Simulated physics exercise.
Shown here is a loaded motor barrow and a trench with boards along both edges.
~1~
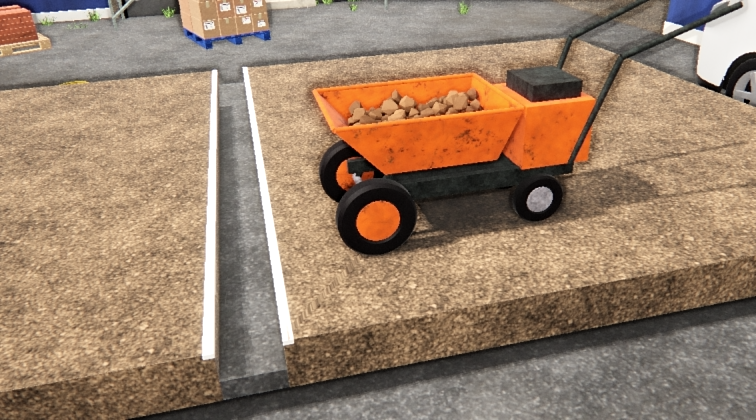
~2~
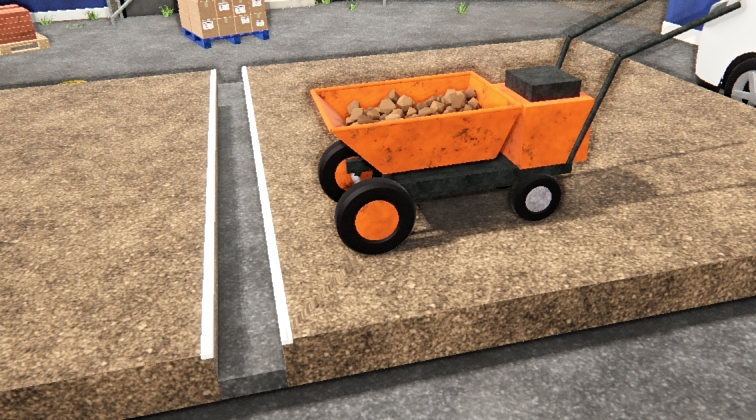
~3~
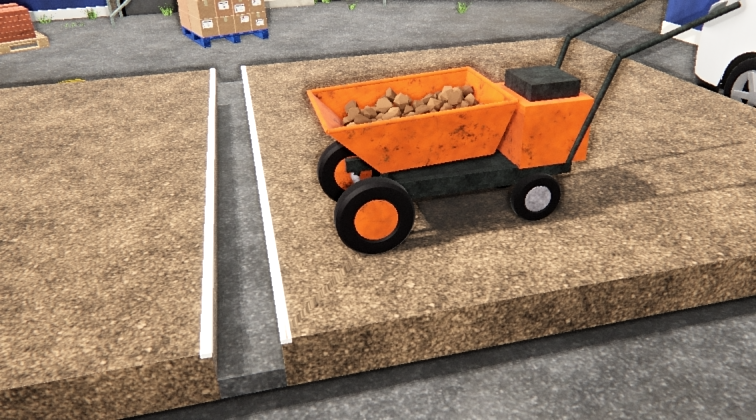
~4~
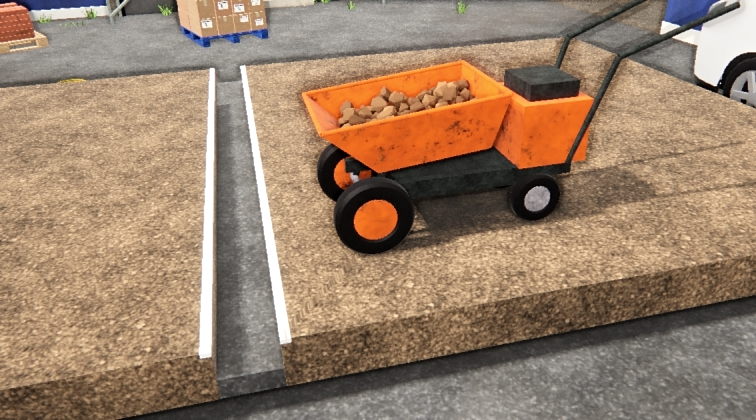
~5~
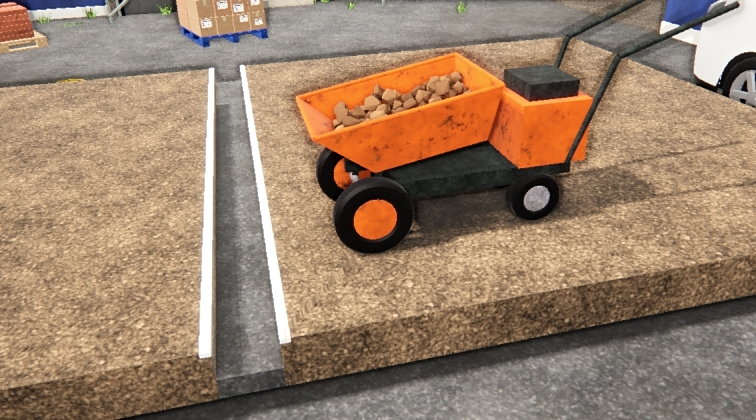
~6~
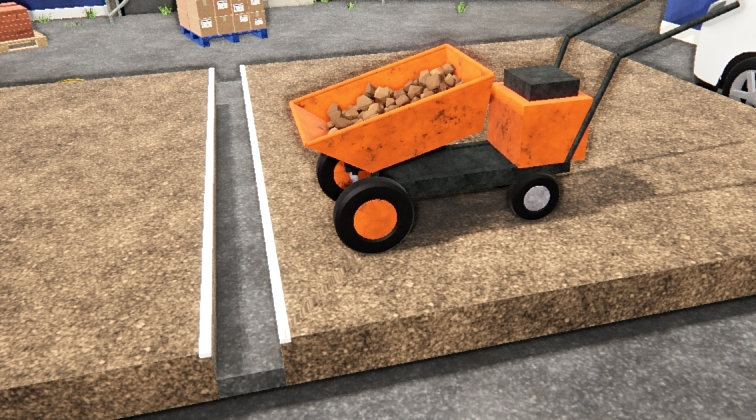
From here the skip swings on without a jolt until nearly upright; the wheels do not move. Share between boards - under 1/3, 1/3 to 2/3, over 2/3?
Over 2/3.
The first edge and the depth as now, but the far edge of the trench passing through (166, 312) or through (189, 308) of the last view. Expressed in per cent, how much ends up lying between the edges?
100 % then 90 %, roughly.
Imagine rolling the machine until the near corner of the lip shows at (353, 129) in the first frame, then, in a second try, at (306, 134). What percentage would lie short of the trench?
Trial 1 around 10 %, trial 2 around 0 %.
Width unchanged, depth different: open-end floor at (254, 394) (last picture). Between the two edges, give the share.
About 90 per cent.
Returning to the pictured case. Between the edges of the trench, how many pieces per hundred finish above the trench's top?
About 25 in a hundred.
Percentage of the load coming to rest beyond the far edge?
15 per cent.
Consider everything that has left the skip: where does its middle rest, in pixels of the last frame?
Roughly pixel (237, 255).
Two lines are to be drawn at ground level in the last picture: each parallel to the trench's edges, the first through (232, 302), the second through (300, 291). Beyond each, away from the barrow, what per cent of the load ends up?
That's 40 in a hundred for the first and 100 in a hundred for the second.
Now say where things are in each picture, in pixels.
The first frame shows lip of the skip at (335, 131), level; top of the load at (407, 104), clay clods; first edge of the trench at (281, 295); far edge at (209, 307), the trench under half as wide as the skip, and about half as deep as wide.
The second frame shows lip of the skip at (332, 131), level; top of the load at (405, 104).
The third frame shows lip of the skip at (328, 132), tipped barely; top of the load at (419, 107).
The fourth frame shows lip of the skip at (322, 135), tipped a little; top of the load at (444, 105).
The fifth frame shows lip of the skip at (315, 139), tipped a little; top of the load at (438, 100).
The sixth frame shows lip of the skip at (307, 145), tipped clearly; top of the load at (430, 94); first edge of the trench at (278, 294); far edge at (206, 306).
Soon, skip tipped steeply; all in the skip.
A while on, skip tipped right over; about half in the skip; about a third in or heaped over the trench; a stray few beyond it; a stray few falling.
Towards the end, skip tipped right over; a stray few in the skip; most in or heaped over the trench; a small part beyond it.
Finally, skip tipped right over; a stray few in the skip; a stray few short of the trench; most in or heaped over the trench; a small part beyond it.
